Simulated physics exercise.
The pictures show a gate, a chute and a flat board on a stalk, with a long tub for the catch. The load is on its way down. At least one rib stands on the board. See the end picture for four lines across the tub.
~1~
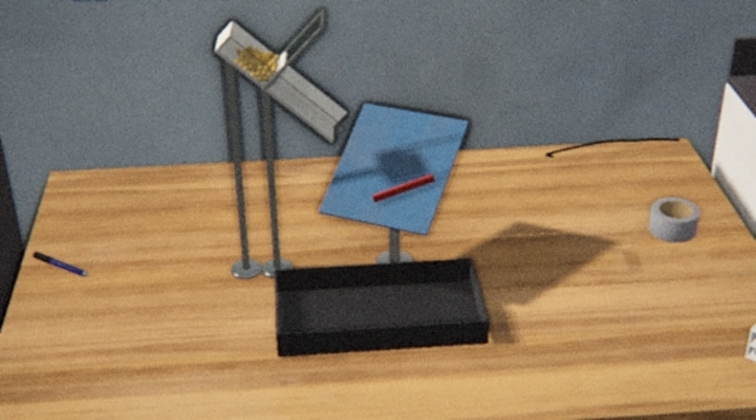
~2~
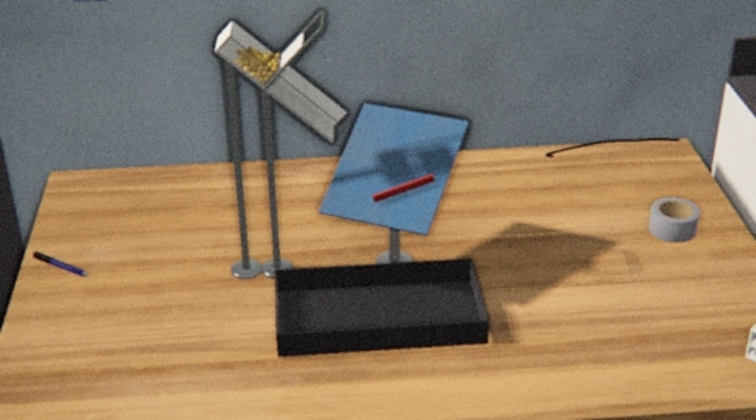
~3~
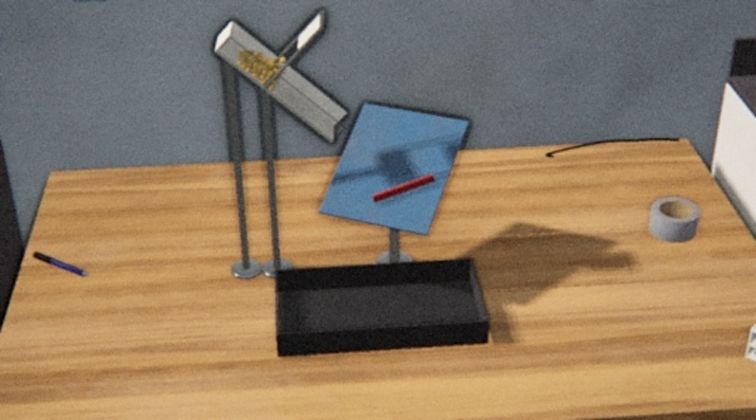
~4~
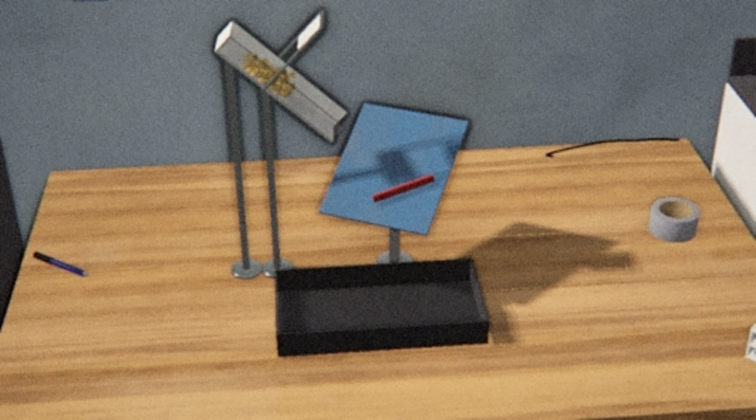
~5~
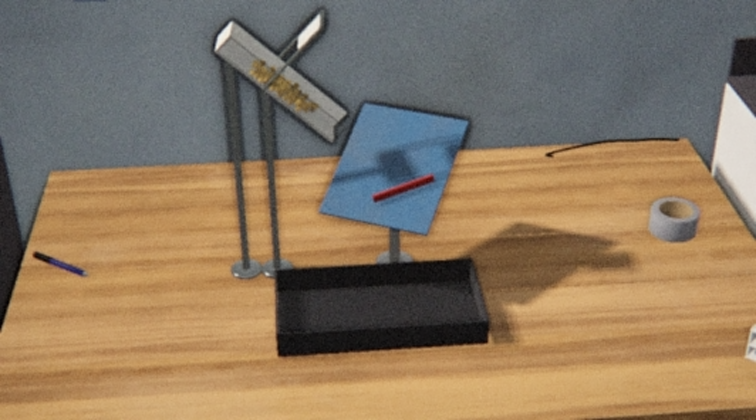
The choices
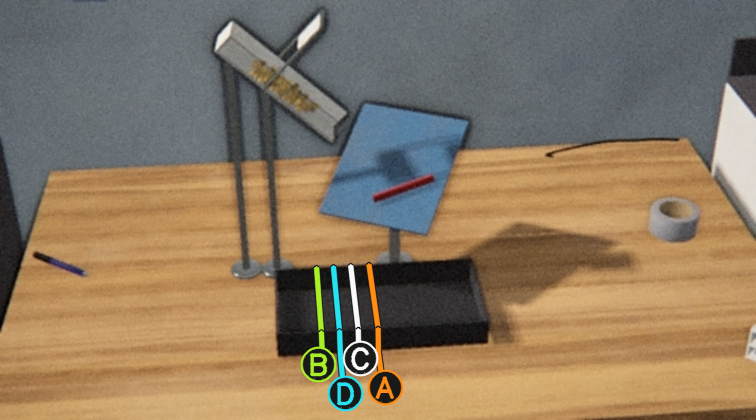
Small golden puffs slide down a grey chute, rightward, above a wooden table seen from the front and slightly above. The chute stands on two posts left of a tilted blue board with a red rib, behind an empty black tub, with a pen at left and grey tape at right. The gate shifts first, then the puffs string out along the chute, while the camera stays still.
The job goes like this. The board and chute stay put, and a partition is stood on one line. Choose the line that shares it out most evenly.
D works best here.
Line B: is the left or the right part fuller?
More lands on the right.
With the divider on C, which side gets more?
More lands on the left.
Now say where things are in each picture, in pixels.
The first frame shows load behind the gate (260, 66), puffed corn balls; lip of the chute (333, 134), sloping fairly steeply.
The second frame shows middle of the board (394, 166), tilted gently; middle of its low edge (372, 223); of its high edge (416, 112).
The third frame shows front corners of the tub (277, 334) and (489, 321), empty; front of the load (273, 82).
The fourth frame shows middle of the load (267, 77); its front (293, 86), roughly a quarter of the way to the lip; rib from (433, 175) to (372, 196).
The fifth frame shows middle of the load (279, 82); its front (316, 106), roughly two thirds of the way to the lip.
On the marked copy, line A crosses the front rim at (378, 328); line B crosses the front rim at (321, 331); line C crosses the front rim at (358, 329); line D crosses the front rim at (339, 330).
If A is chosen, of what is caught, almost all on the left of the divider, about a tenth on the right.
If B is chosen, of what is caught, about a tenth on the left of the divider, the larger part on the right.
If C is chosen, of what is caught, the larger part on the left of the divider, about a tenth on the right.
If D is chosen, of what is caught, roughly half on the left of the divider, roughly half on the right.
